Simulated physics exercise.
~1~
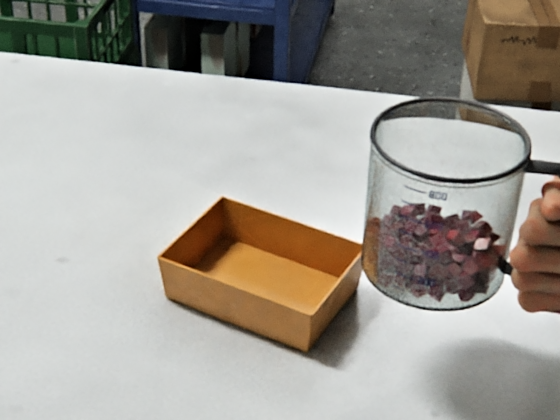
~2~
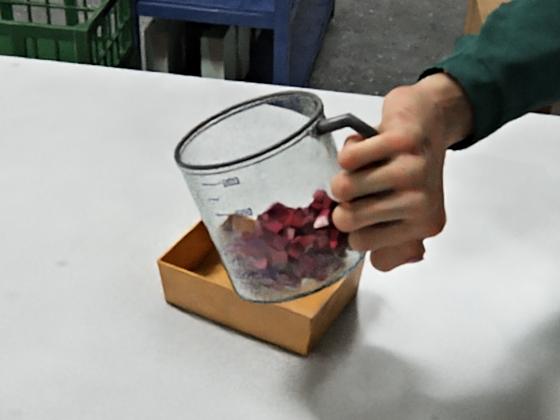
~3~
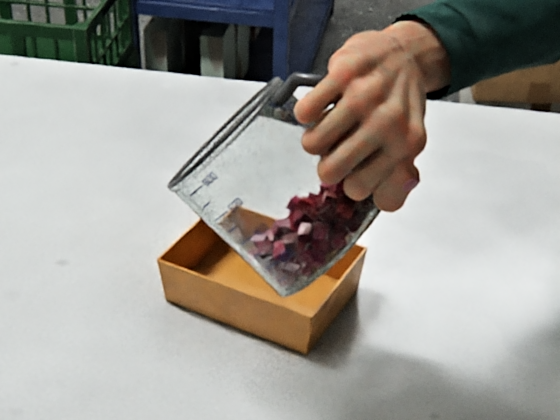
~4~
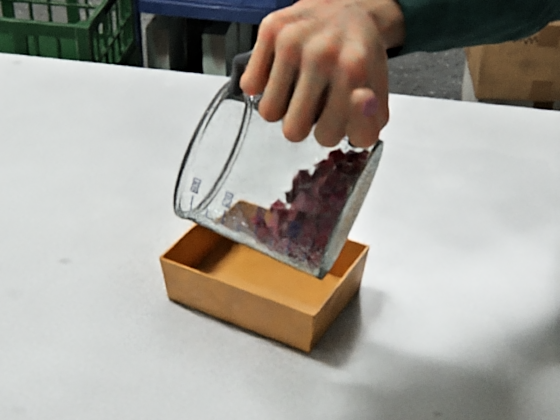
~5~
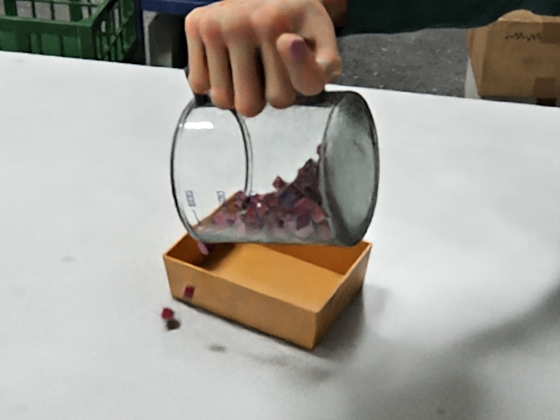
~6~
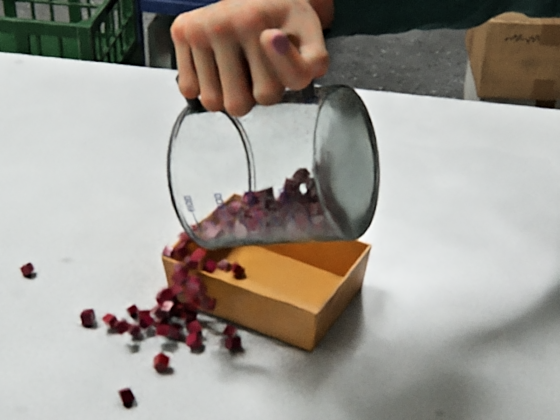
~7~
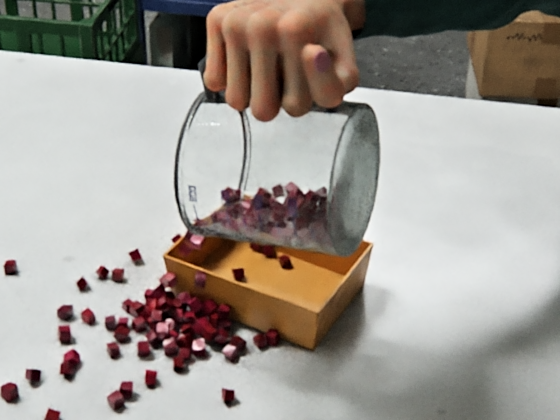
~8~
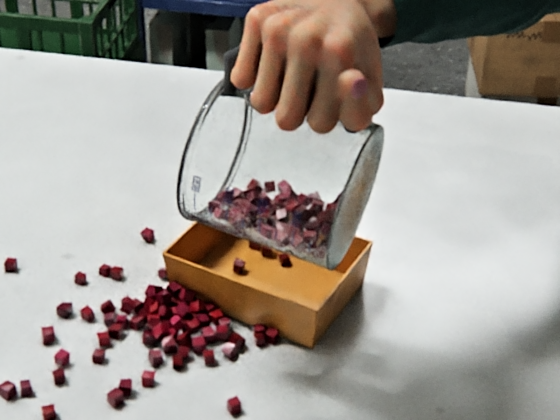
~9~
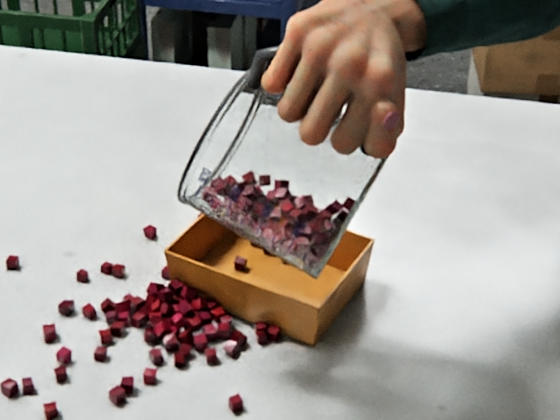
A hand tips a clear jug, spilling many dark red cubes beside the tin, then eases back.
